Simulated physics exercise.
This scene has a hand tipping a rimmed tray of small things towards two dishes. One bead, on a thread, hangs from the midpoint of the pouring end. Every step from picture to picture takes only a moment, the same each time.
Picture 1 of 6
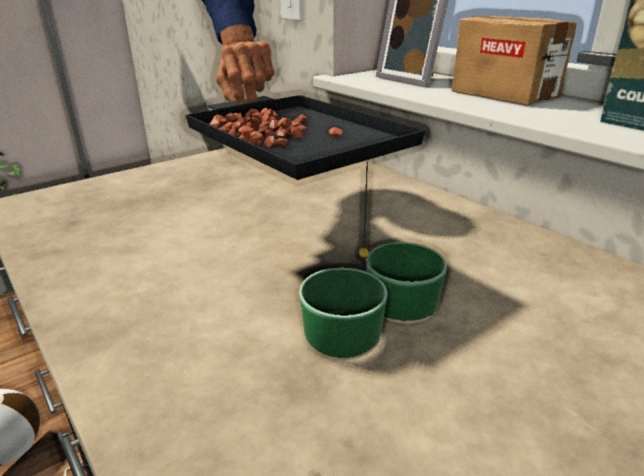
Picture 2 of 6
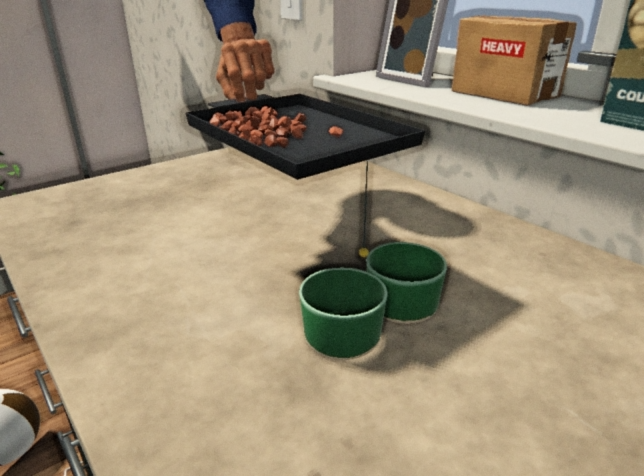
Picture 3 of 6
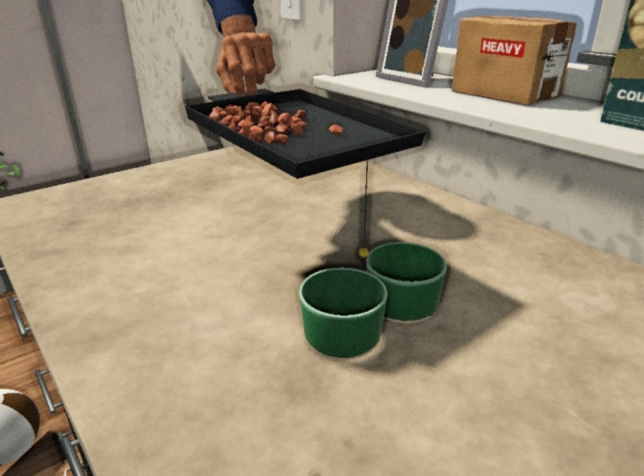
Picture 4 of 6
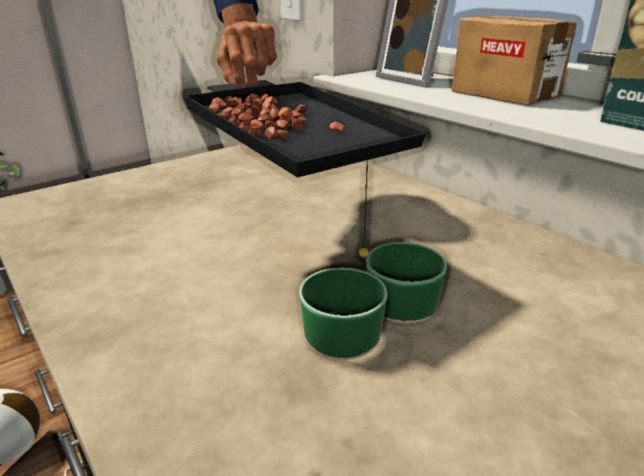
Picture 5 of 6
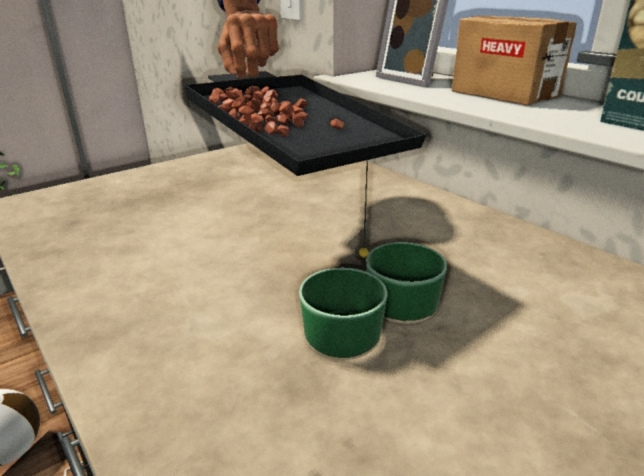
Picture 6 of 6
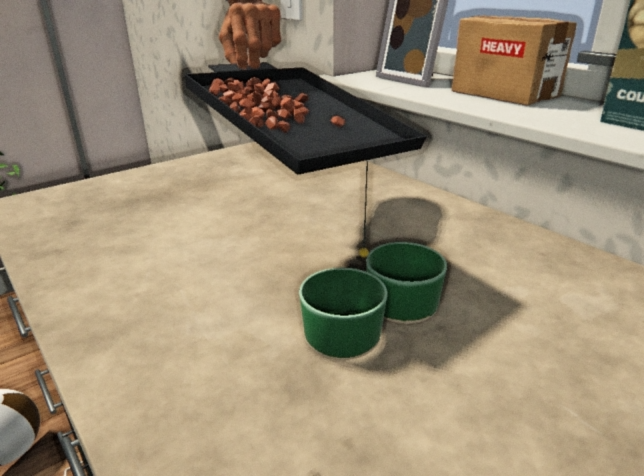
We see a hand holding a black rimmed tray of small reddish-brown chunks above two green dishes on a countertop, level at first, then gradually tilting it slightly towards the dishes, its right corner lowest, while the dishes stay still.
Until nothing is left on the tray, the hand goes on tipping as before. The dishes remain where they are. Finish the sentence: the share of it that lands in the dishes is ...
... above one half.
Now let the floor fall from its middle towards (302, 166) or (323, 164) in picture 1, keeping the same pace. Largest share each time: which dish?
Taking them in order: Left side, followed by left side.
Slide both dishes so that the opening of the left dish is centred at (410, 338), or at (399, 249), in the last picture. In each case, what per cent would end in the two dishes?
Trial 1 around 0 percent, trial 2 around 50 percent.
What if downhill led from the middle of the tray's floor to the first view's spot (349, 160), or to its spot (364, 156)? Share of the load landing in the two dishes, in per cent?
First heading 70 %, second heading 90 %.
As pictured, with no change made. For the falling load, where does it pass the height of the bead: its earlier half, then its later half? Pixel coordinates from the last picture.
Earlier portion about (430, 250); later portion about (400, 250).
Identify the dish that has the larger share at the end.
Fuller side: Right of the pair.
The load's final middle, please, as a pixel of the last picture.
(409, 297).
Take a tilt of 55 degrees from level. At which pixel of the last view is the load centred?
The middle of the load sits near (388, 138).
Shortly afterwards, tray tipped steeply; the bulk on the tray; a little outside both; a little in the air.
Next, tray tipped right over; near half on the tray; a little in the right dish; a little outside both; a little in the air.
Some moments later, tray tipped past a quarter turn; only a few in the left dish; near two thirds in the right dish; near a third outside both.
In the end, tray tipped past a quarter turn; only a few in the left dish; near two thirds in the right dish; near a third outside both.
